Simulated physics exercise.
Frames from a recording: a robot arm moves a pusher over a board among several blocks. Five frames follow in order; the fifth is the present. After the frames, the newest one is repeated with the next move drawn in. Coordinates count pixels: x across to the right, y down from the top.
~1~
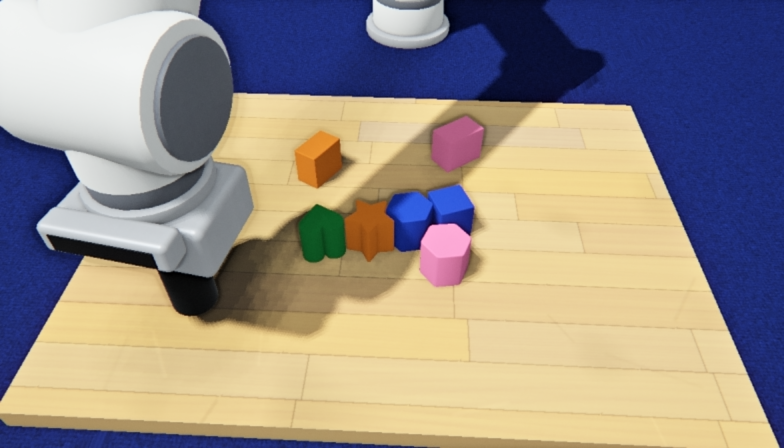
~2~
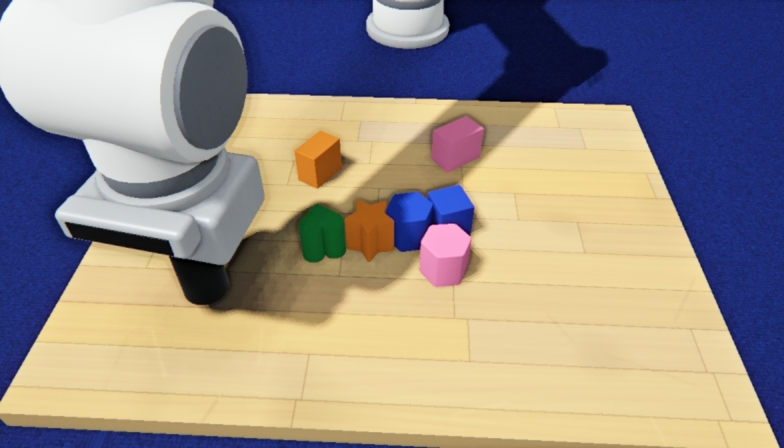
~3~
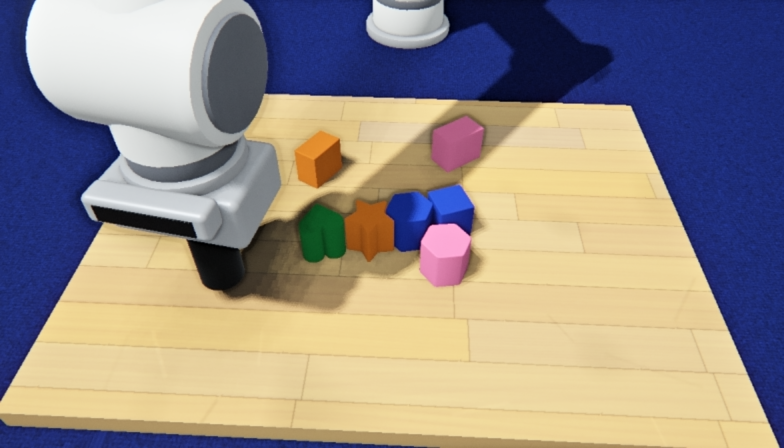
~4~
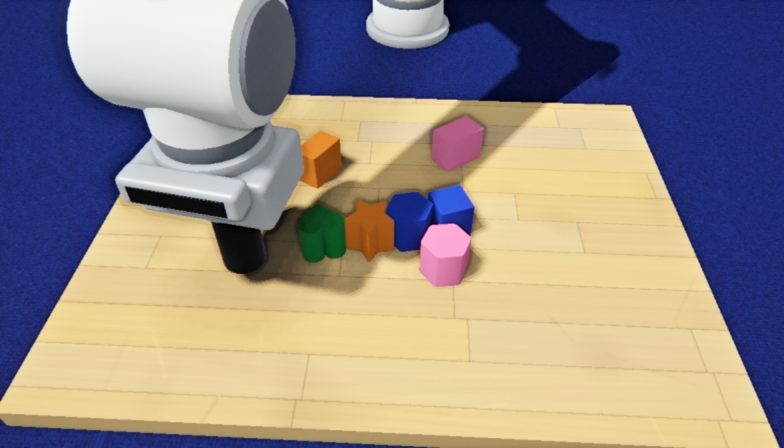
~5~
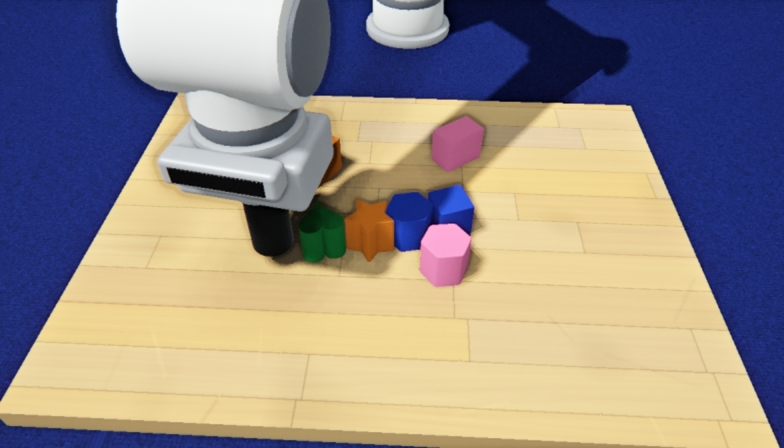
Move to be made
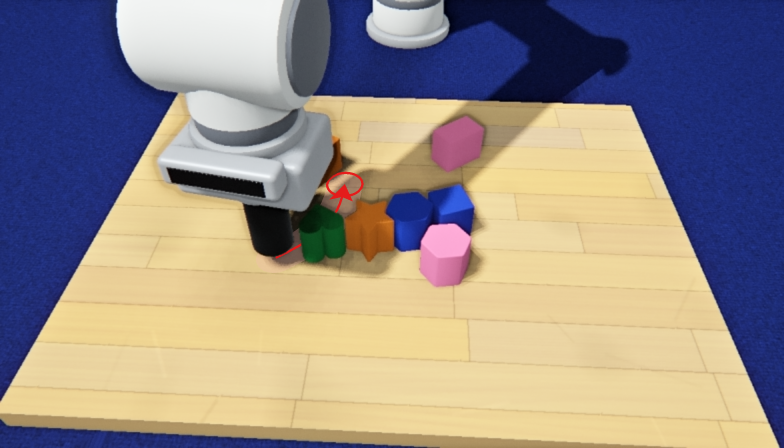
A robot arm moves its black pusher right and up the board toward the green block.
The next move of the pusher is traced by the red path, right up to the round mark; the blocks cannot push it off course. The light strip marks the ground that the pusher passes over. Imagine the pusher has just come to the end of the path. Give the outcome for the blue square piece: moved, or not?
That block will leave its spot.
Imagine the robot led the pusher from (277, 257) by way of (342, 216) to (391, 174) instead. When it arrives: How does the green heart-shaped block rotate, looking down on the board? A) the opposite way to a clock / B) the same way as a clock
It's B.
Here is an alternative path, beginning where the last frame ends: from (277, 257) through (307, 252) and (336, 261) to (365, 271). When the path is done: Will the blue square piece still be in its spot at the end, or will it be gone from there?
The result: It moves.
The line goes from (277, 257) by way of (313, 237) and (336, 211) to (345, 184).
What follows on the original path. One third of the way, pusher at (311, 221); green heart-shaped block at (349, 217), turned 55° clockwise; orange star-shaped block at (386, 220), turned 20° anticlockwise; blue six-sided block at (419, 205); blue square piece at (459, 196).
Two thirds of the way, pusher at (335, 196); green heart-shaped block at (352, 216), turned 60° clockwise; orange star-shaped block at (389, 222), turned 15° anticlockwise; blue six-sided block at (423, 206), turned 20° anticlockwise; blue square piece at (462, 195).
At the end, pusher at (344, 169); green heart-shaped block at (352, 216), turned 60° clockwise; orange star-shaped block at (389, 222), turned 15° anticlockwise; blue six-sided block at (423, 206), turned 20° anticlockwise; blue square piece at (462, 195).
